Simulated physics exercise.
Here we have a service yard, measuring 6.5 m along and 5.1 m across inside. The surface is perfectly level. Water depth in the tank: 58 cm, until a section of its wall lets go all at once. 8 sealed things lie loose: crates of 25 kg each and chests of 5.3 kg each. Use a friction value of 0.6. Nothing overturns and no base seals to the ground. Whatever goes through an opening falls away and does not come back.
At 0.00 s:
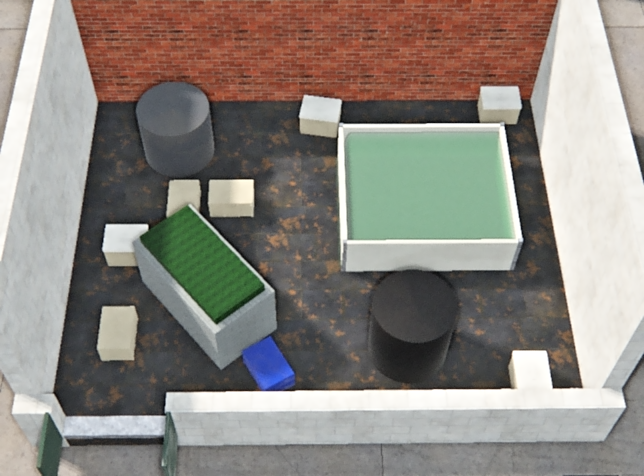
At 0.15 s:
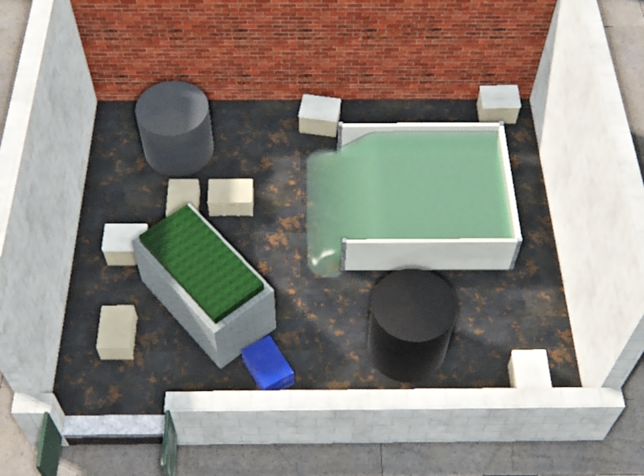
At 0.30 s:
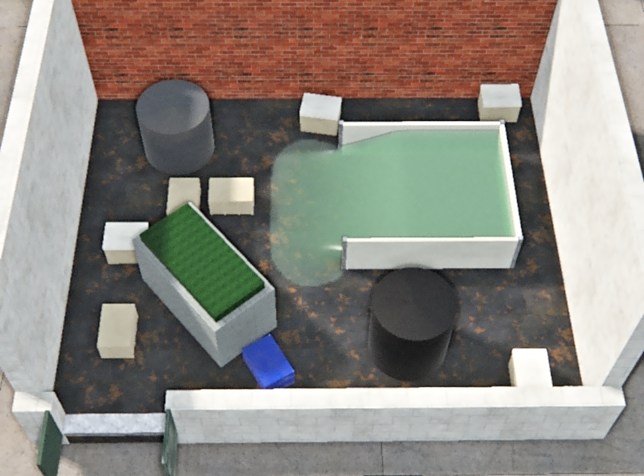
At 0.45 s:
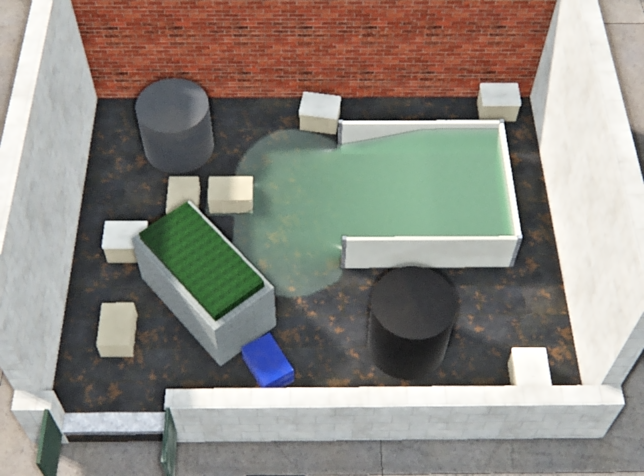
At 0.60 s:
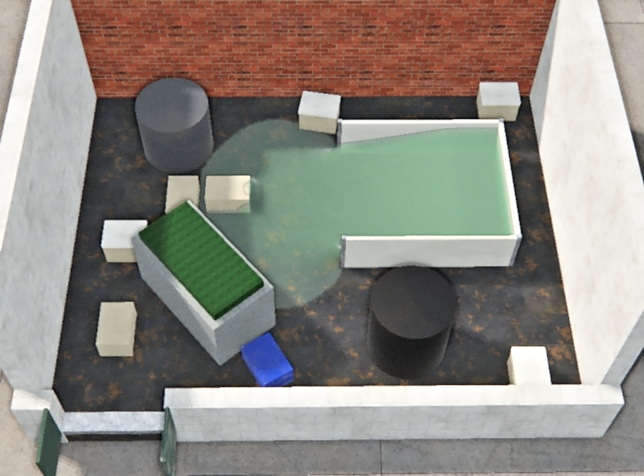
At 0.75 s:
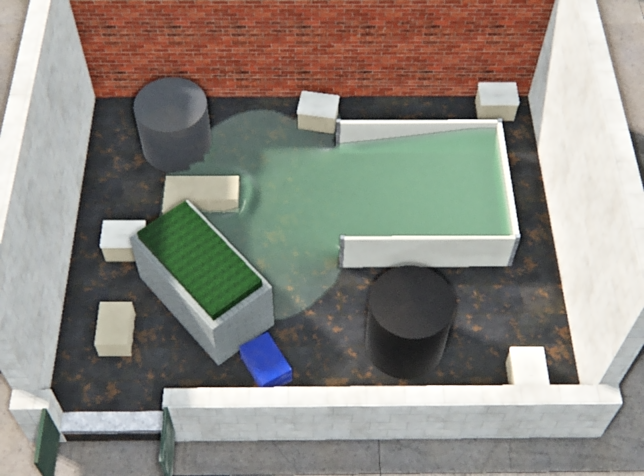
Green water pours from the tank's open left side, spreads leftward and shifts a pale crate.
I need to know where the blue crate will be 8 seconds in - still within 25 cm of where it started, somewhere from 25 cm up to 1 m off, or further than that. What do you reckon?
I would say it is still within 25 cm.
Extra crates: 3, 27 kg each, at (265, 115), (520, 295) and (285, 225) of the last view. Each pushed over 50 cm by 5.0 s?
Beyond it, within it, beyond it.
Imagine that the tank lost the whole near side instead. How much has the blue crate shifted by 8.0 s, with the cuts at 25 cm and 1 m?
In that case the blue crate is nudged along.
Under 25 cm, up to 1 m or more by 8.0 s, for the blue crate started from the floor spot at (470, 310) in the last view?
Short answer: It hardly moves.
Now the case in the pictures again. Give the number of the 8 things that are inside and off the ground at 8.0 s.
The count is 3.
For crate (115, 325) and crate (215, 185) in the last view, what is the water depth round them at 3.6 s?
First about 7 cm, second about 20 cm.
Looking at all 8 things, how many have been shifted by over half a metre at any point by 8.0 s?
Result: 7.
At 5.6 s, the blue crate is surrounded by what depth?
Around 5 cm.
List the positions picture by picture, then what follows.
The first picture shows the blue crate at (268, 362) rests on the ground; 4.2 m2 under water; 0 of 8 have shifted.
The second picture shows the blue crate at (267, 361) rests on the ground; water covers 5.1 m2; 0 of 8 have shifted.
The third picture shows the blue crate at (268, 360), on the bottom; water covers 6.4 m2; 0 of 8 have shifted.
The fourth picture shows the blue crate at (267, 359), on the bottom; 7.7 m2 under water; 0 of 8 have shifted.
The fifth picture shows the blue crate at (267, 358), on the bottom; water covers 9.1 m2; 0 of 8 have shifted.
The sixth picture shows the blue crate at (265, 358) rests on the ground; 10.0 m2 under water; 1 of 8 have shifted.
After 1.6 s the blue crate is near (265, 358), 0.0 m from its start, aground; 0 of 8 are out; 1 afloat.
After 3.6 s the blue crate is near (265, 358), 0.0 m from its start, aground; 0 of 8 are out; 3 afloat.
After 5.6 s the blue crate is near (265, 358), 0.0 m from its start, aground; 1 of 8 are out; 4 afloat.
After 8.0 s the blue crate is near (265, 358), 0.0 m from its start, aground; 2 of 8 are out; 3 afloat.
